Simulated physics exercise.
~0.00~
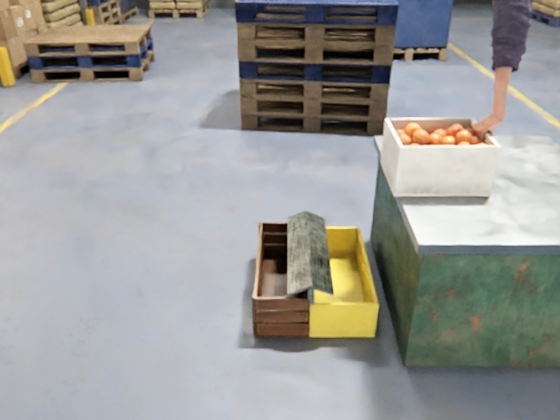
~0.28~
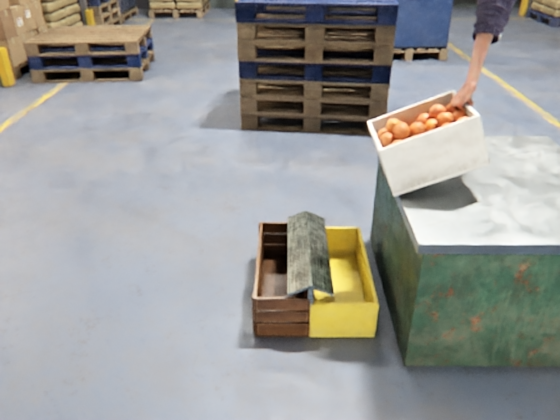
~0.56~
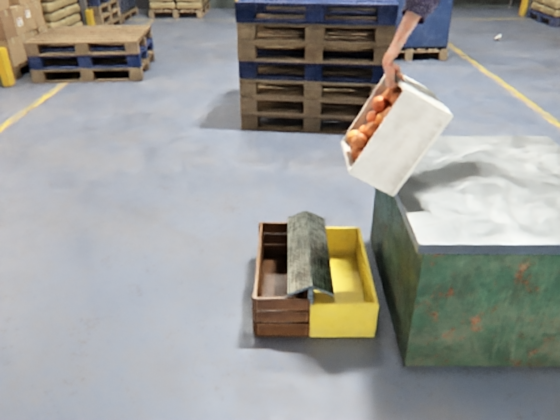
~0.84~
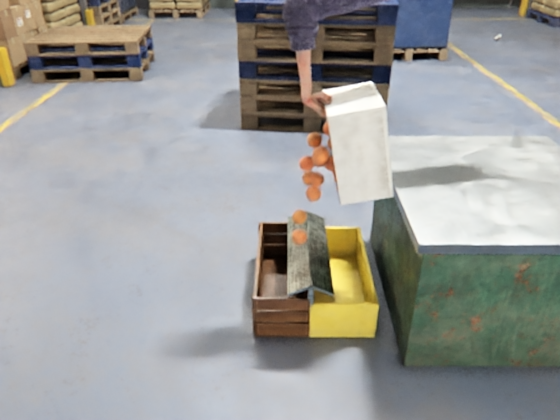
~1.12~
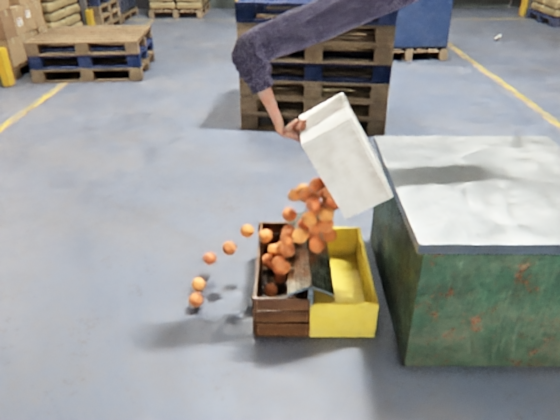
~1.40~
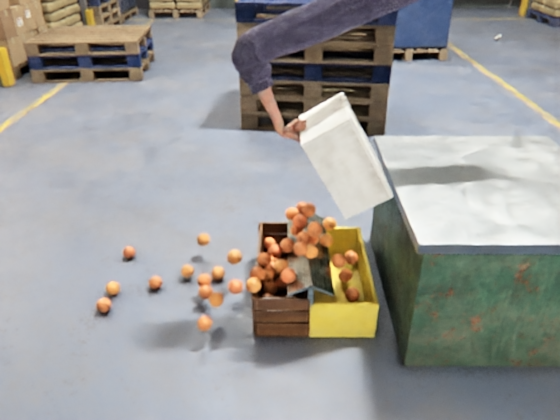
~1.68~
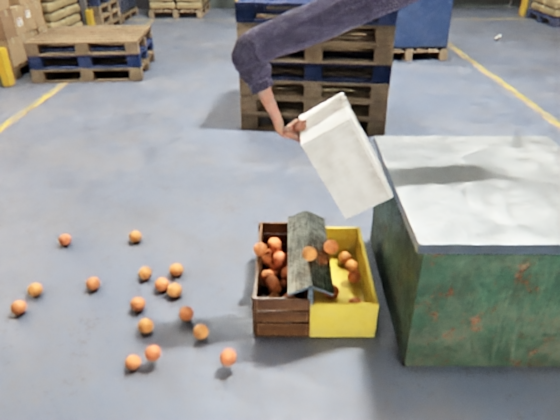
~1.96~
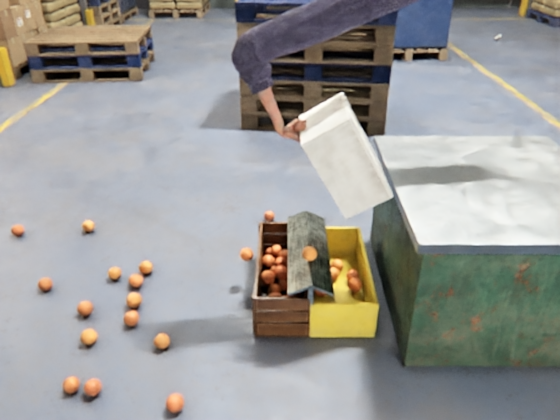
A hand tipped a white crate of round orange goods leftward off a green bench, spilling them over a ridge between a wooden bin and a yellow tote; most landed in the bin, some in the tote, and many rolled left across the floor.
